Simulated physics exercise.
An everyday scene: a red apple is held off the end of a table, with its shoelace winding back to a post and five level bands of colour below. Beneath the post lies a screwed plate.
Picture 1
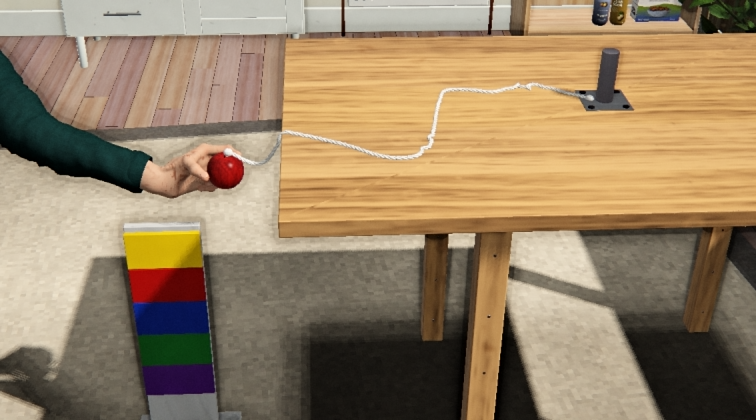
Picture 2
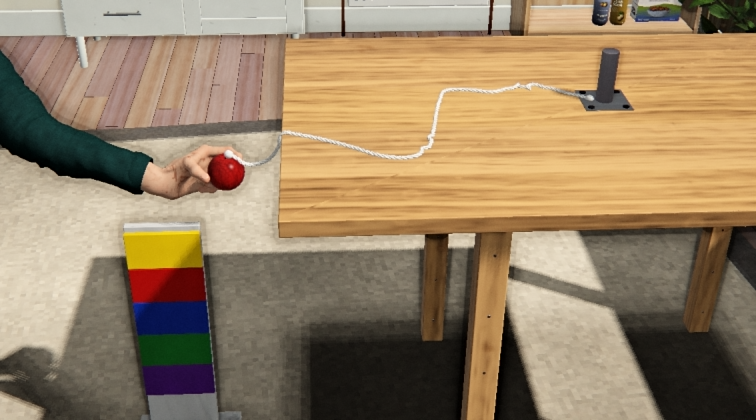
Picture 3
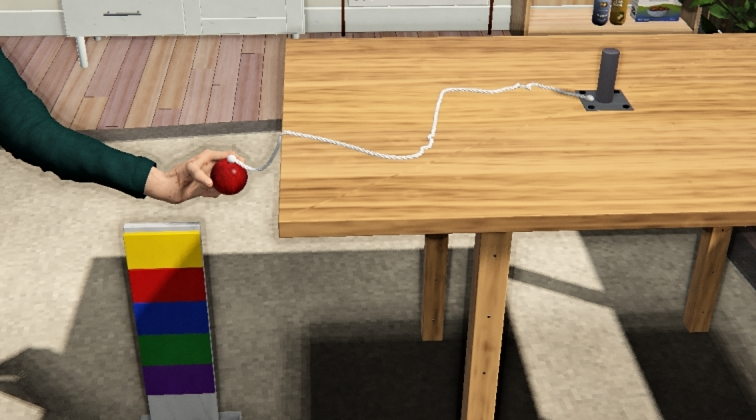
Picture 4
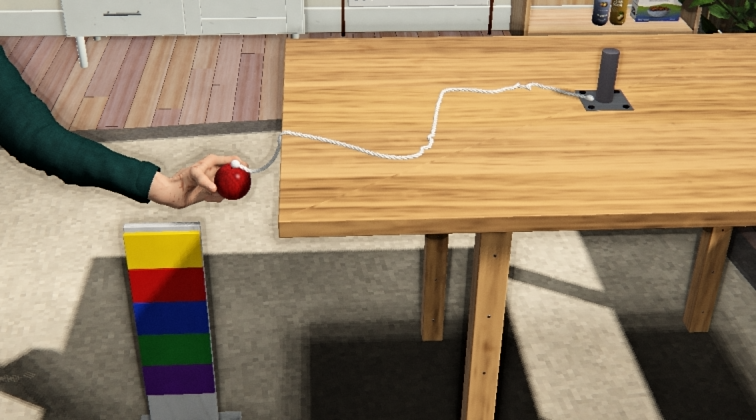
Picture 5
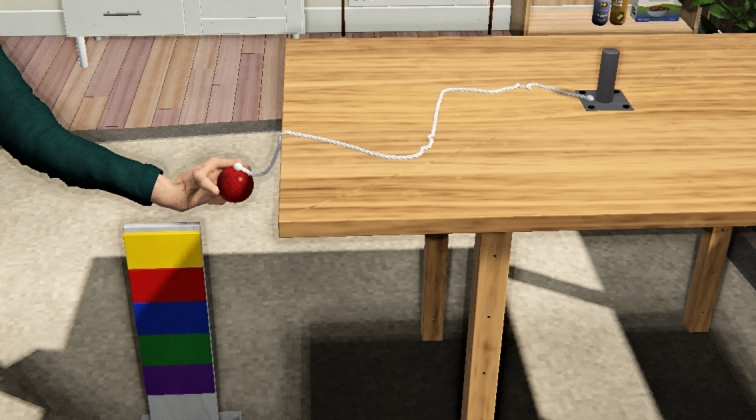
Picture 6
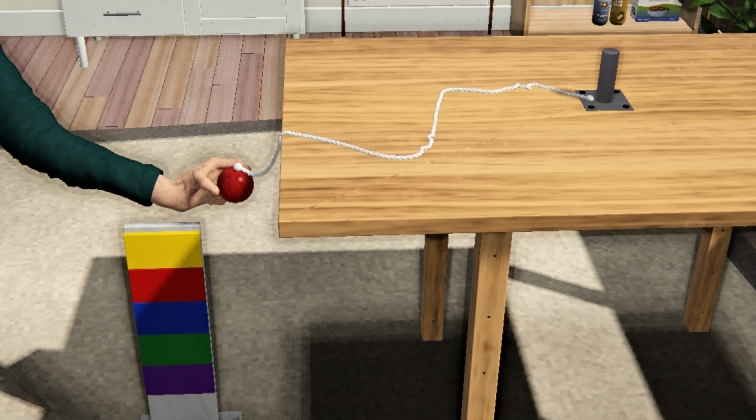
A hand in a dark green sleeve holds a round red apple beyond the left end of a wooden table, seen from slightly above in a sunlit room. A white shoelace winds from it across the tabletop to a grey post on a screwed plate, while yellow, red, blue, green and purple bands stand below. The hand moves the apple slightly down and right, the camera still.
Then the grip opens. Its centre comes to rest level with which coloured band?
With the green one.
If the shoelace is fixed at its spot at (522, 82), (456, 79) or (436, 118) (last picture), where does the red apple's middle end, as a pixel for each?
For the three tries you'd see (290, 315), (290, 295) and (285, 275).
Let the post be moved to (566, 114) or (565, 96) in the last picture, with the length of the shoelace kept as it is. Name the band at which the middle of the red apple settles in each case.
Taking them in turn: Purple; purple.
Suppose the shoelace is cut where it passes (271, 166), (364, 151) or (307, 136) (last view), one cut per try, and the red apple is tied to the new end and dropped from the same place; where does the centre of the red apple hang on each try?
In order, it comes to rest around (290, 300), (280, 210) and (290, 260).
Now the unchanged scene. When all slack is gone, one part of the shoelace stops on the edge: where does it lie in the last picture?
At (429, 147).
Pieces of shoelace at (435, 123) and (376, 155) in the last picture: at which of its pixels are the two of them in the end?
(333, 111) and (284, 174), approximately.
Soon after, apple near (280, 307); level with blue.
Then, apple near (308, 314); level with green.
At rest, apple near (293, 327); level with green. The shoelace holds its middle at green.
